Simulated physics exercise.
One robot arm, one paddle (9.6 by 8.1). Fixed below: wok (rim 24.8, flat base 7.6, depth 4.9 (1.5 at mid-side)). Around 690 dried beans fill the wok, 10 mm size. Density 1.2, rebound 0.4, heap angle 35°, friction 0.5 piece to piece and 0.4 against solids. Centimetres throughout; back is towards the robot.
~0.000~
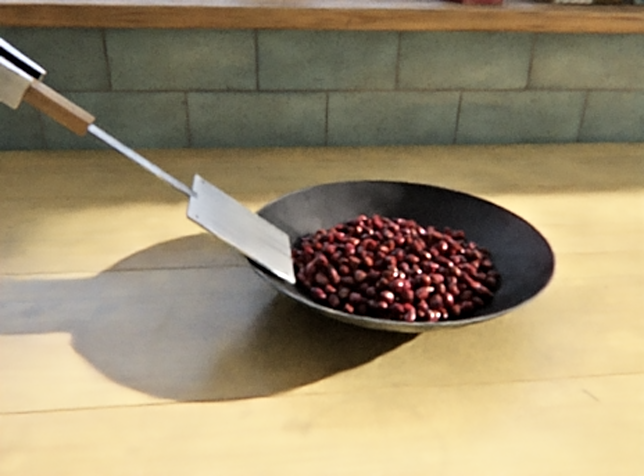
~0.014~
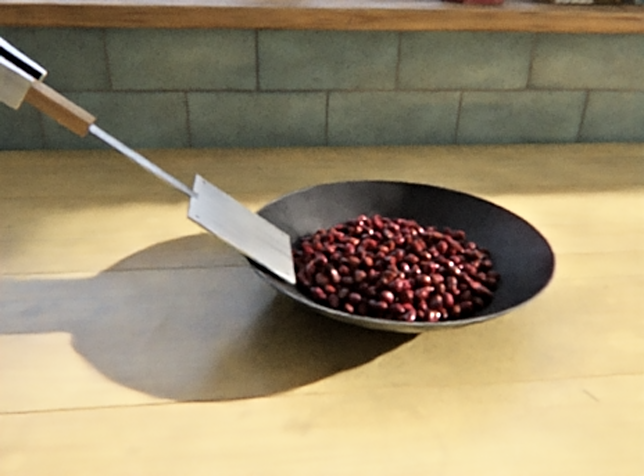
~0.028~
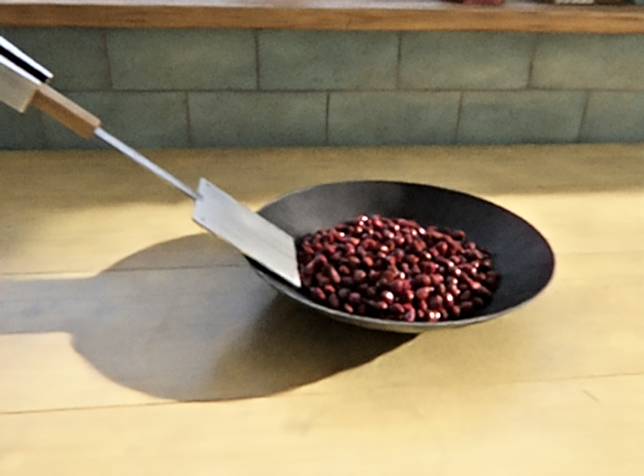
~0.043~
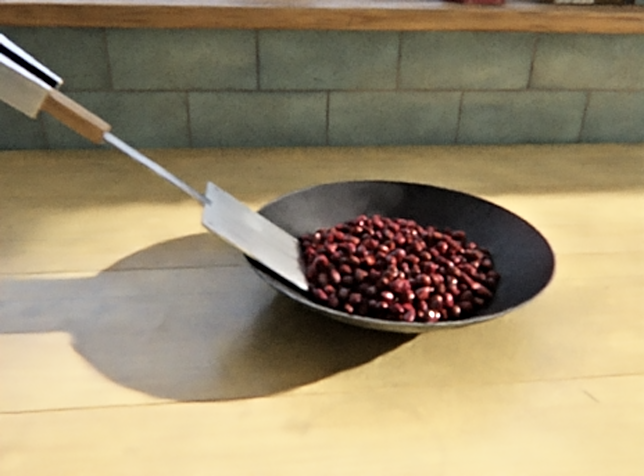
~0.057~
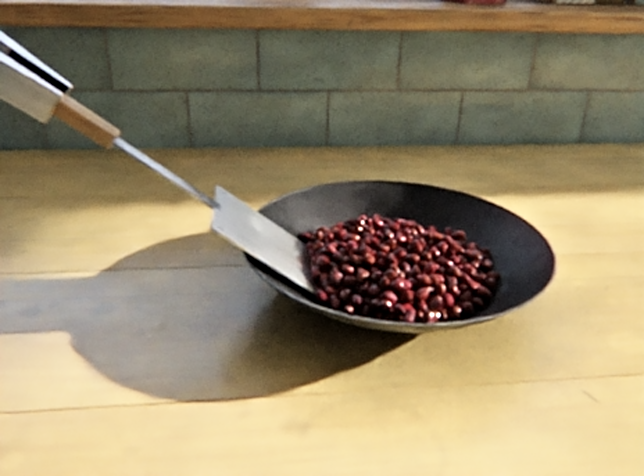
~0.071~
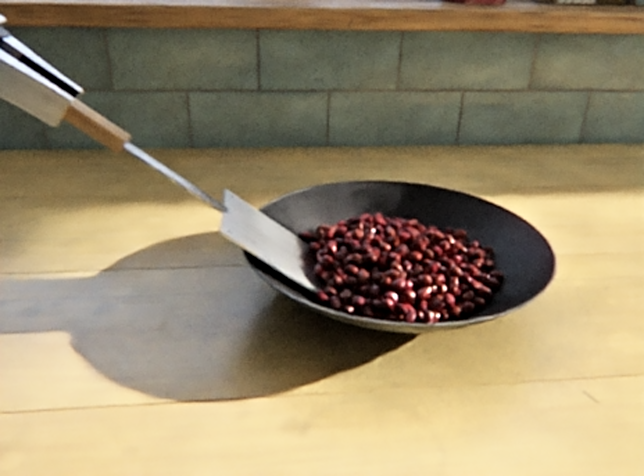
A robot arm reaches in from the upper left over a pale yellow wooden counter, seen from slightly above, with grey-green tiles and a wooden ledge behind. It holds a flat metal paddle with a brown handle section against the left side of a black wok heaped with dark red beans. The paddle slides slightly right and down into the wok, nudging the nearest beans, while the wok and camera stay still.
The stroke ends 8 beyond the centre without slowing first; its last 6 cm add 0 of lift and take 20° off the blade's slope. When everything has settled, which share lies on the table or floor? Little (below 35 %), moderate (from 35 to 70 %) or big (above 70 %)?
On the table or floor the share is little, below 35 %.
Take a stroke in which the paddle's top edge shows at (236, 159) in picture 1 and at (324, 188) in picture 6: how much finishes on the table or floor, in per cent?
About 55 per cent.
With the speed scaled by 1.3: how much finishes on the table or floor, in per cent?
About 30 per cent.
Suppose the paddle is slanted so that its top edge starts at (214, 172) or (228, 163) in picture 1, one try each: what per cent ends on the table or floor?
About 30 and 30 per cent.
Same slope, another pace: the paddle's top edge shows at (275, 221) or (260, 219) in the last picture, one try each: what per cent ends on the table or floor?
About 45 and 45 per cent.
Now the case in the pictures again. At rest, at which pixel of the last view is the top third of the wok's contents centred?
At about (497, 230).
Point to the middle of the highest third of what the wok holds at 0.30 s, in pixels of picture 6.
At about (496, 229).
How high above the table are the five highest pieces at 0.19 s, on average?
About 5 cm.
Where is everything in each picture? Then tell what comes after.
The first picture shows paddle top edge at (191, 194), sloping 38°; upper third of the load around (392, 254), from x 295 to 490, top at y 220; 691 in the wok.
The second picture shows paddle top edge at (192, 195), sloping 38°; upper third of the load around (392, 254), from x 290 to 490, top at y 220.
The third picture shows paddle top edge at (197, 197), sloping 38°; upper third of the load around (392, 254), from x 295 to 490, top at y 220.
The fourth picture shows paddle top edge at (205, 201), sloping 38°; upper third of the load around (392, 254), from x 295 to 490, top at y 220.
The fifth picture shows paddle top edge at (214, 206), sloping 38°; upper third of the load around (393, 253), from x 300 to 490, top at y 220.
The sixth picture shows paddle top edge at (223, 209), sloping 38°; upper third of the load around (394, 251), from x 305 to 495, top at y 220; 691 in the wok.
After 0.19 s, sloping 38°, highest piece 6 above the table; 691 in the wok.
After 0.30 s, sloping 30°, highest piece 8 above the table; 670 in the wok, 1 on the table or floor, 20 on the blade or in flight.
After 0.56 s, sloping 18°, highest piece 7 above the table; 513 in the wok, 171 on the table or floor, 7 on the blade or in flight.
After 1.61 s, sloping 18°, highest piece 7 above the table; 509 in the wok, 182 on the table or floor.
At rest, 509 in the wok, 182 on the table or floor. That is 26 % on the table or floor.
